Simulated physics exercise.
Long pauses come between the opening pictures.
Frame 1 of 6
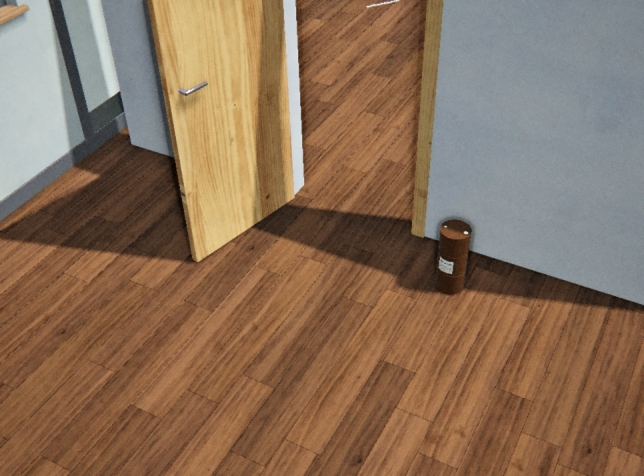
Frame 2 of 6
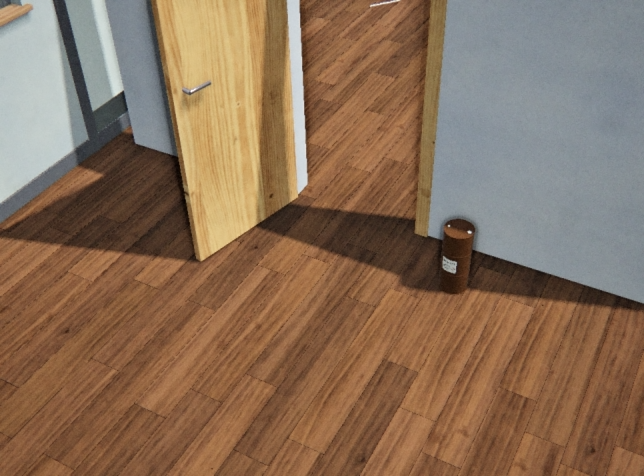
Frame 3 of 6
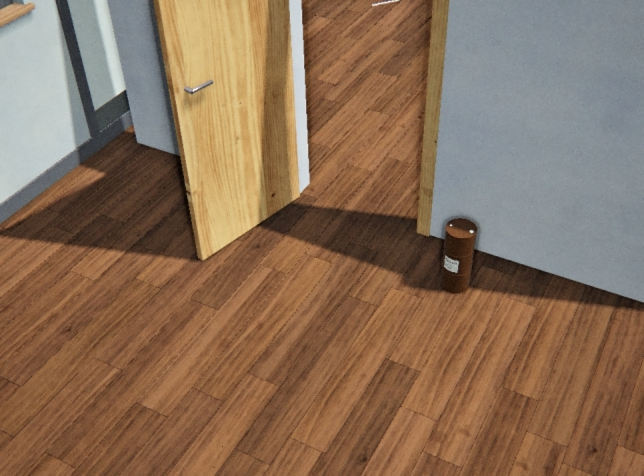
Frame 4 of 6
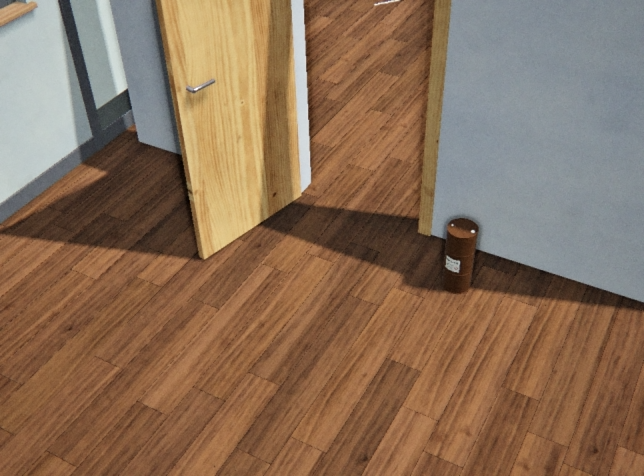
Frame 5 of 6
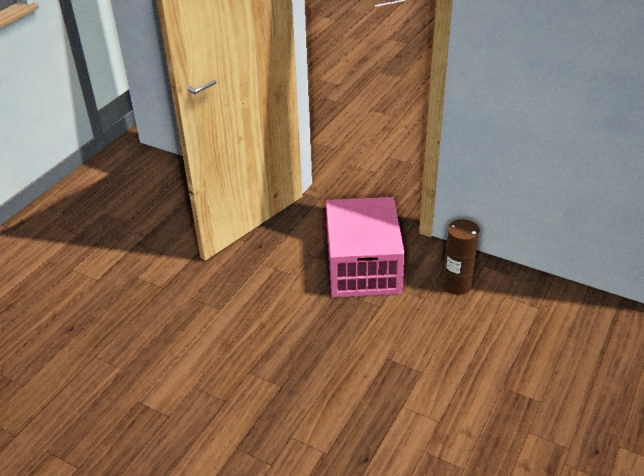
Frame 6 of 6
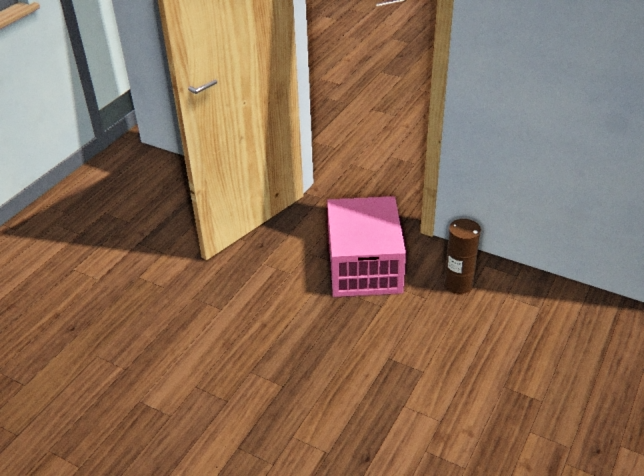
A pink crate appeared all at once on the wooden floor in front of the wide-open door, just left of a brown canister, while nothing else in the room visibly moved.
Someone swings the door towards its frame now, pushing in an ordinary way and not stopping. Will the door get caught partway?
Yes, it gets caught partway.
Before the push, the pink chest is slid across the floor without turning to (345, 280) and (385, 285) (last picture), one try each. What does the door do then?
Door, in order of tries: Obstructed, obstructed.
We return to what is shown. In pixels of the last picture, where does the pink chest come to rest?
Near (374, 244).
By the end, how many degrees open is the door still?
The answer is roughly 45°.
Then, 0.70 s on from there, door at 92°.
Then, 1.10 s on from there, door at 77°.
Then, 1.50 s on from there, door at 60°.
Then, 1.90 s on from there, door at 46°; pink chest shifted a little near (371, 244).
In the end, door at 45°; both unmoved. At the end, from the last picture's camera, pink chest near (374, 244).
